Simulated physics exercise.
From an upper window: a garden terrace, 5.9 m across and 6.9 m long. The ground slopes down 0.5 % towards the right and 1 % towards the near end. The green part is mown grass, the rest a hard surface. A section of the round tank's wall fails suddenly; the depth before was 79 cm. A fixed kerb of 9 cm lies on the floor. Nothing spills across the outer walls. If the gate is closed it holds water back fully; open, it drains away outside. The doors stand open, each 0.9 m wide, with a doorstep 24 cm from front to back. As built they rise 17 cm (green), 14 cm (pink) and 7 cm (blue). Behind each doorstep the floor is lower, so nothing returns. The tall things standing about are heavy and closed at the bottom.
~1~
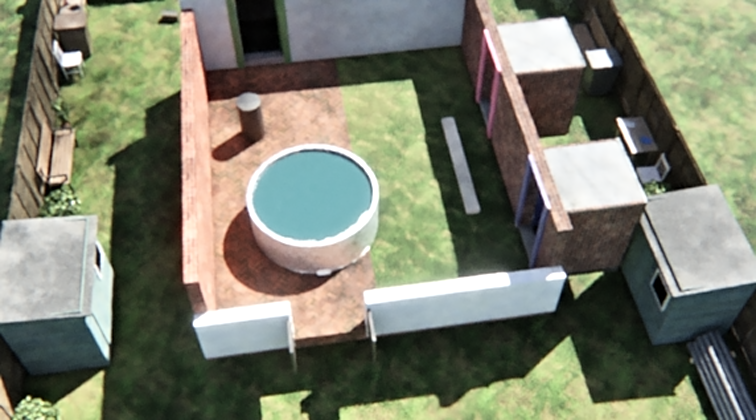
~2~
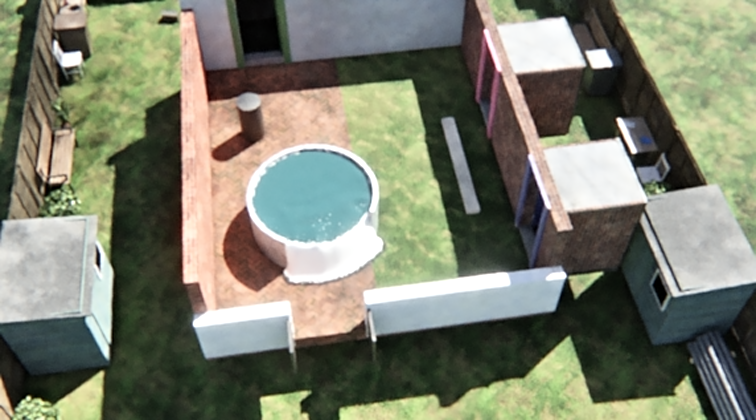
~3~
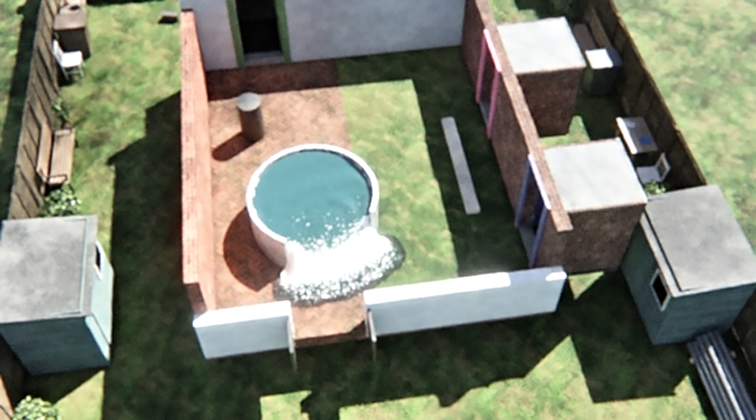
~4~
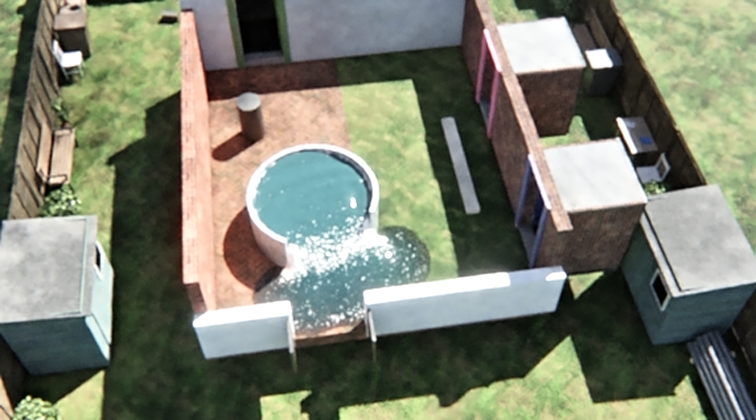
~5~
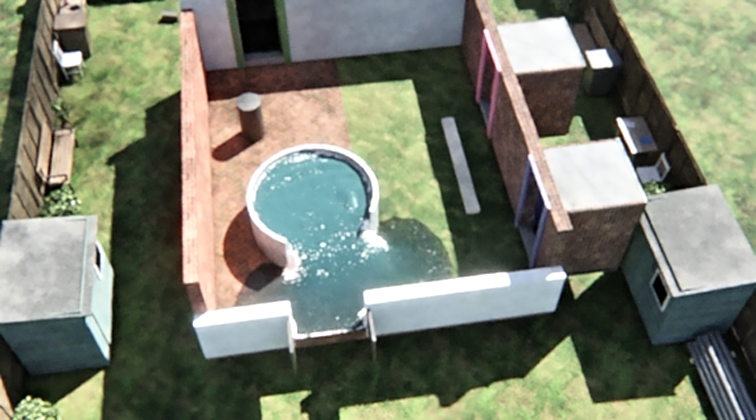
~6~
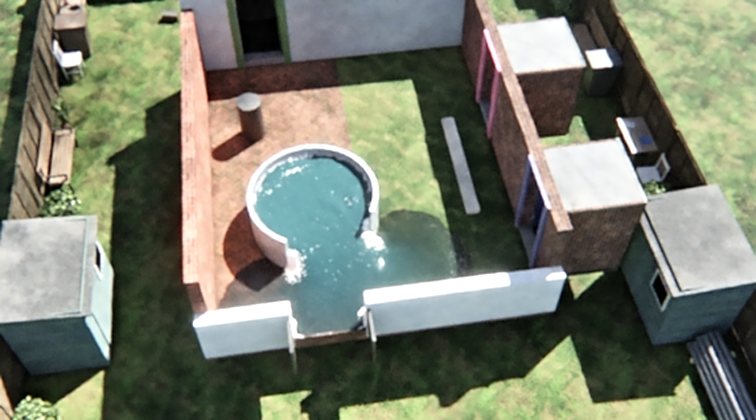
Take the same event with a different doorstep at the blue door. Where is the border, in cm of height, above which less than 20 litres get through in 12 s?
Close to 21 cm is just enough.
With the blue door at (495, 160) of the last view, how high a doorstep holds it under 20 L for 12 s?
About 8.5 cm.
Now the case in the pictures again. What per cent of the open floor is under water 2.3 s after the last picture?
About 35 per cent.
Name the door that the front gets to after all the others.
The green one.
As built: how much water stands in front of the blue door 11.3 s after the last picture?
About 7.5 cm.
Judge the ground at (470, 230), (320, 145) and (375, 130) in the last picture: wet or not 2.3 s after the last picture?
In that order: Flooded, still dry, dry.
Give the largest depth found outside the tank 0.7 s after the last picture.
Up to some 50 cm.
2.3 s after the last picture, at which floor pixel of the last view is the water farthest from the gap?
Near (492, 163).
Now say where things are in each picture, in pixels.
The first frame shows still water, 79 cm deep, in the round tank at (313, 196); the blue door at (532, 215) is dry.
In the second frame, the front is at (291, 281), 0.3 m from the gap at (337, 256); 0.4 m2 of floor is wet, 79 cm left at the back.
In the third frame, water pours out at (337, 258) and has run 0.8 m, to a hidden place; about 11 cm deep outside, 79 cm at the back.
In the fourth frame, the front is at a hidden place, 1.3 m from the gap at (337, 260); 3.8 m2 of floor is wet, 78 cm left at the back.
In the fifth frame, the front is at a hidden place, 1.8 m from the gap at (337, 260); 5.5 m2 of floor is wet, 70 cm left at the back.
In the sixth frame, the front is at a hidden place, 2.2 m from the gap at (337, 260); 6.6 m2 of floor is wet, 66 cm left at the back; 1.2 m in a straight line remain to the blue door at (532, 215).
Then, 0.7 s after the last picture water covers 20 % of the floor, deepest (50 cm) near (377, 307); it has not reached the blue door.
Then, 2.3 s after the last picture water covers 35 % of the floor, deepest (30 cm) near (534, 295); 21 cm at the blue door, 82 litres in over its 7 cm doorstep.
Then, 11.3 s after the last picture water covers 80 % of the floor, deepest (8 cm) near (514, 298); 7 cm at the blue door, 215 litres in over its 7 cm doorstep.
At the blue door as built, the water peaked near 23 cm, 1.7 s after the last picture.
With a doorstep of 19 cm, 29 litres would have come in within the 12 s; with 25.5 cm, 5 litres. So under 20 litres takes about 21 cm.
